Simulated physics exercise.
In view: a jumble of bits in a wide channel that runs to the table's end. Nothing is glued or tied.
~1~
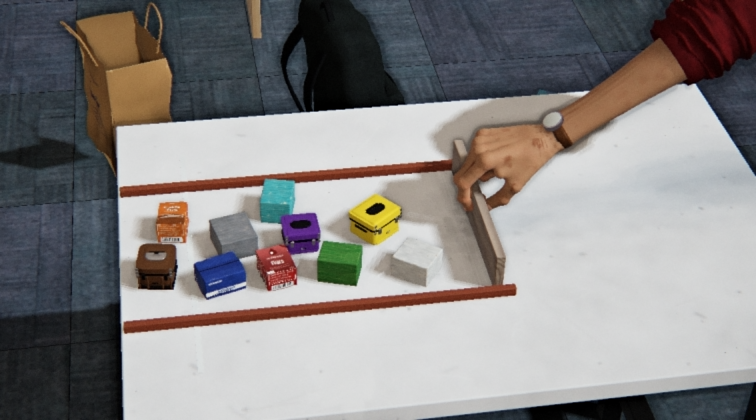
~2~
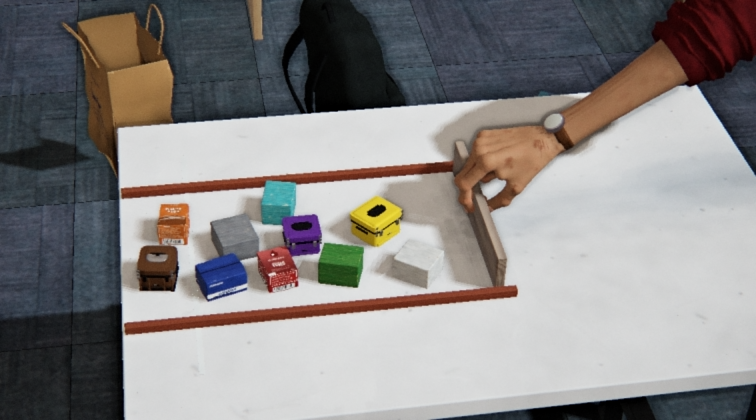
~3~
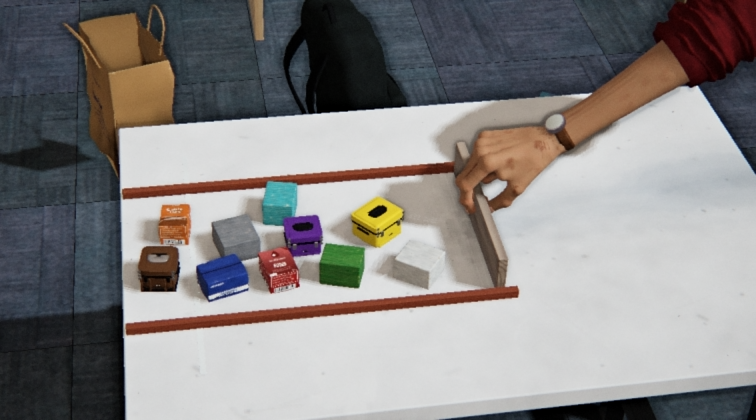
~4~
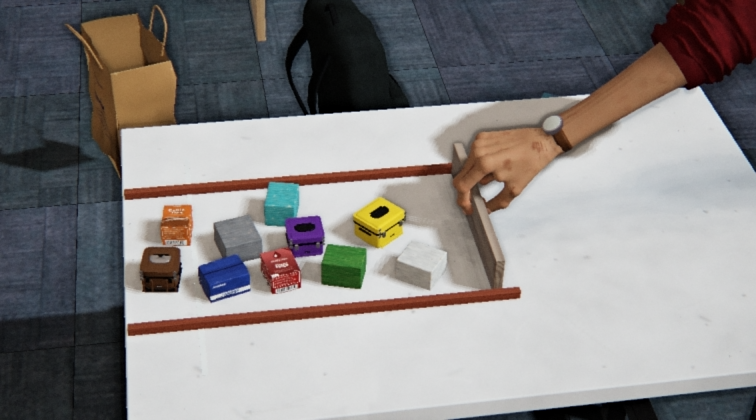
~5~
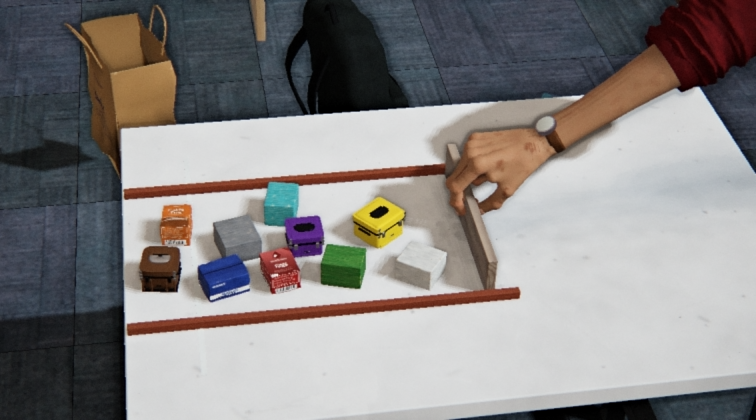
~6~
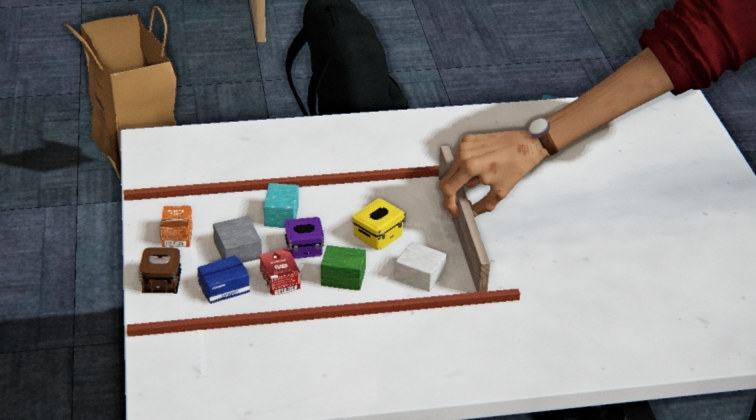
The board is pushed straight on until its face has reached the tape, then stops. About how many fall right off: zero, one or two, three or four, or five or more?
The number that fall off is three or four.
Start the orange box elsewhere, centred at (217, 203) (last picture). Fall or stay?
Then it survives.
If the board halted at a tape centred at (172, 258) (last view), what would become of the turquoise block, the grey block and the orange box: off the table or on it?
The turquoise block does not fall, the grey block tumbles off, the orange box is lost.
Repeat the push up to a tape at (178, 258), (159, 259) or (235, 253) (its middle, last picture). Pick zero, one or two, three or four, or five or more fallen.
The falls would be at least five; more than four; one or two.
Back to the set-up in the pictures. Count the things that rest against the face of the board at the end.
In contact: 3.
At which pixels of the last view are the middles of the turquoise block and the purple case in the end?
About (176, 211), and the other about (134, 252).
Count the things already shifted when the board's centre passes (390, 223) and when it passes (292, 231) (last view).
The counts are 3 and 10.
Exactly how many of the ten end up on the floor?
Exactly 4.
Soon after, none off yet; brown case at rest near (161, 270); orange box at rest near (176, 226); blue box at rest near (224, 279).
Then, none off yet; brown case tipped a little near (108, 269); orange box moved a little near (158, 224); blue box moved well along near (148, 279).
At rest, the number that fall off is three or four; fallen, red box, grey block, blue box and brown case.
